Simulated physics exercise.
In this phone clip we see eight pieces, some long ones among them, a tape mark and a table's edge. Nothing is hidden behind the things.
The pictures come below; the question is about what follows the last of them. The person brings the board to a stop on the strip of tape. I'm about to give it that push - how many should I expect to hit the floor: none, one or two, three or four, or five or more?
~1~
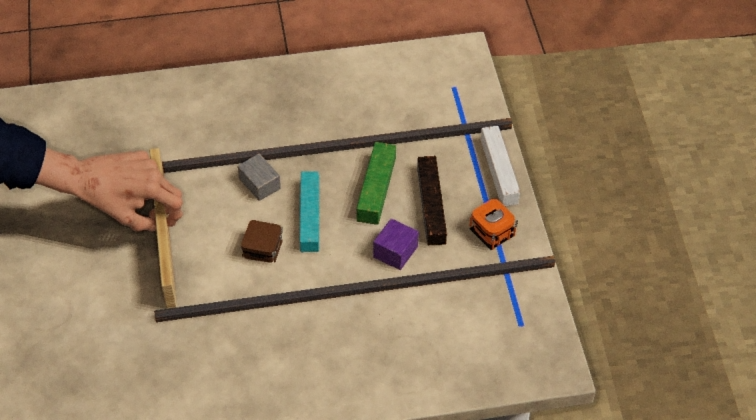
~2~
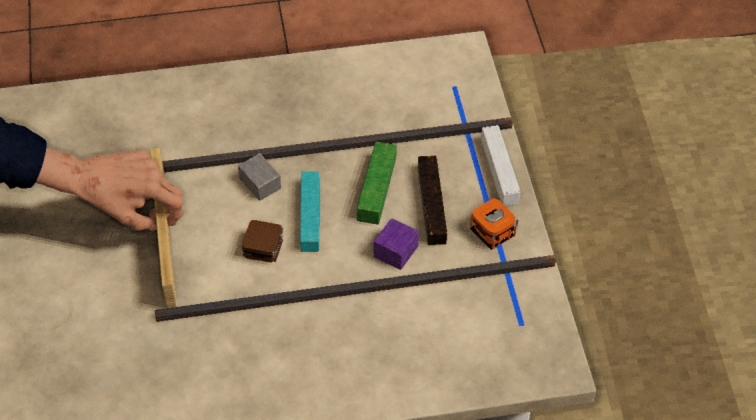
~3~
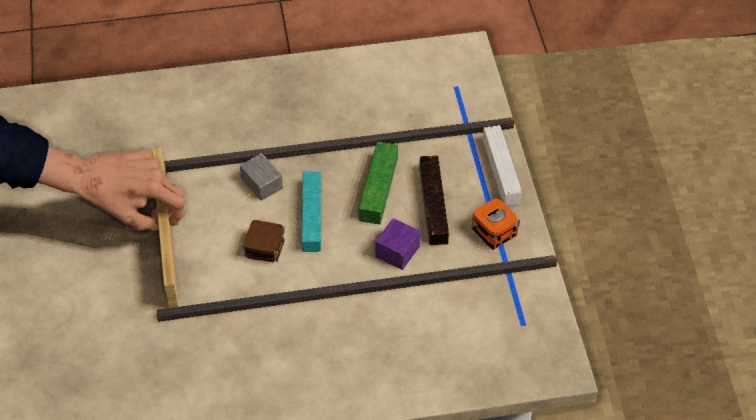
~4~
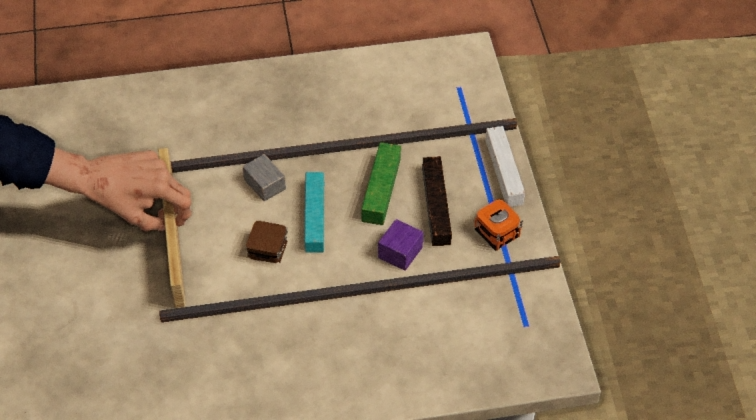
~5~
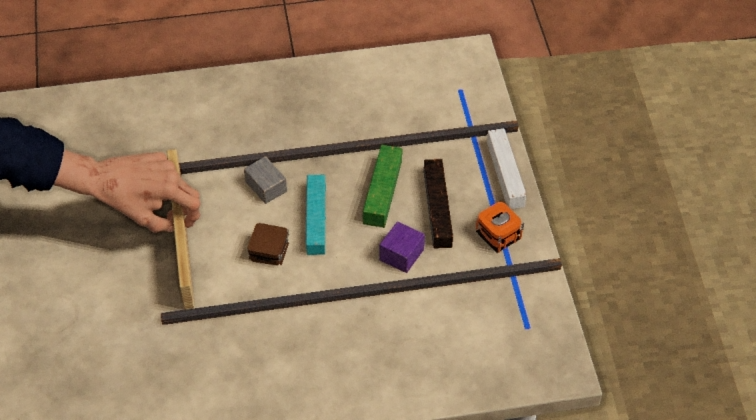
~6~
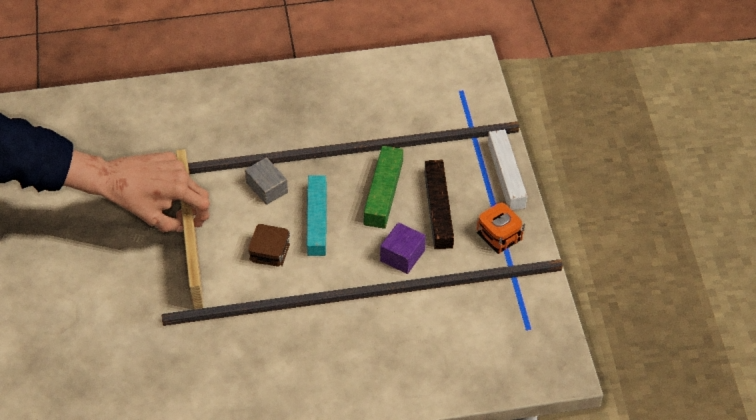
Expect three or four.
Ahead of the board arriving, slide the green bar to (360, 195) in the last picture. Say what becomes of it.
In that case it goes down.
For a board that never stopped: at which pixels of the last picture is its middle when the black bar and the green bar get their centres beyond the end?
The black bar puts it at (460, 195), the green bar at (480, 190).
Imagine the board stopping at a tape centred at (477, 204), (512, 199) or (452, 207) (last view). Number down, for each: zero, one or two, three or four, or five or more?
One after another: Three to four; more than four; either one or two.
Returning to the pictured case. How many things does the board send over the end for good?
It comes to 4.
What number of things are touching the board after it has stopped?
At rest, 3 are in contact.
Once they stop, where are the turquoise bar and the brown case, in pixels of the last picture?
The turquoise bar ends up near (530, 184), and the brown case near (513, 211).
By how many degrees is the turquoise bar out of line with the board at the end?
Angle: Around 5°.
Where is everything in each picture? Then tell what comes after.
In the first picture, white bar (500, 166); orange case (493, 224); black bar (432, 200); board (163, 227); tape (485, 198).
In the second picture, orange case (493, 224); brown case (262, 243).
In the third picture, black bar (434, 200); turquoise bar (312, 211).
In the fourth picture, white bar (505, 166); board (171, 227).
In the fifth picture, orange case (499, 227); grey block (266, 180).
In the sixth picture, white bar (507, 169); orange case (500, 228); black bar (439, 204); board (189, 228); tape (493, 202).
A little later, none off yet; white bar at rest near (507, 169); orange case at rest near (500, 228); black bar at rest near (439, 204).
Next, none off yet; white bar at rest near (507, 169); orange case at rest near (500, 228); black bar shifted a little near (451, 202).
Later still, none off yet; white bar shifted a little near (535, 165); orange case tilted well over near (569, 223); black bar shifted about its own width near (526, 190).
When it is over, the number that fall off is three or four; down, green bar, black bar, orange case and white bar.
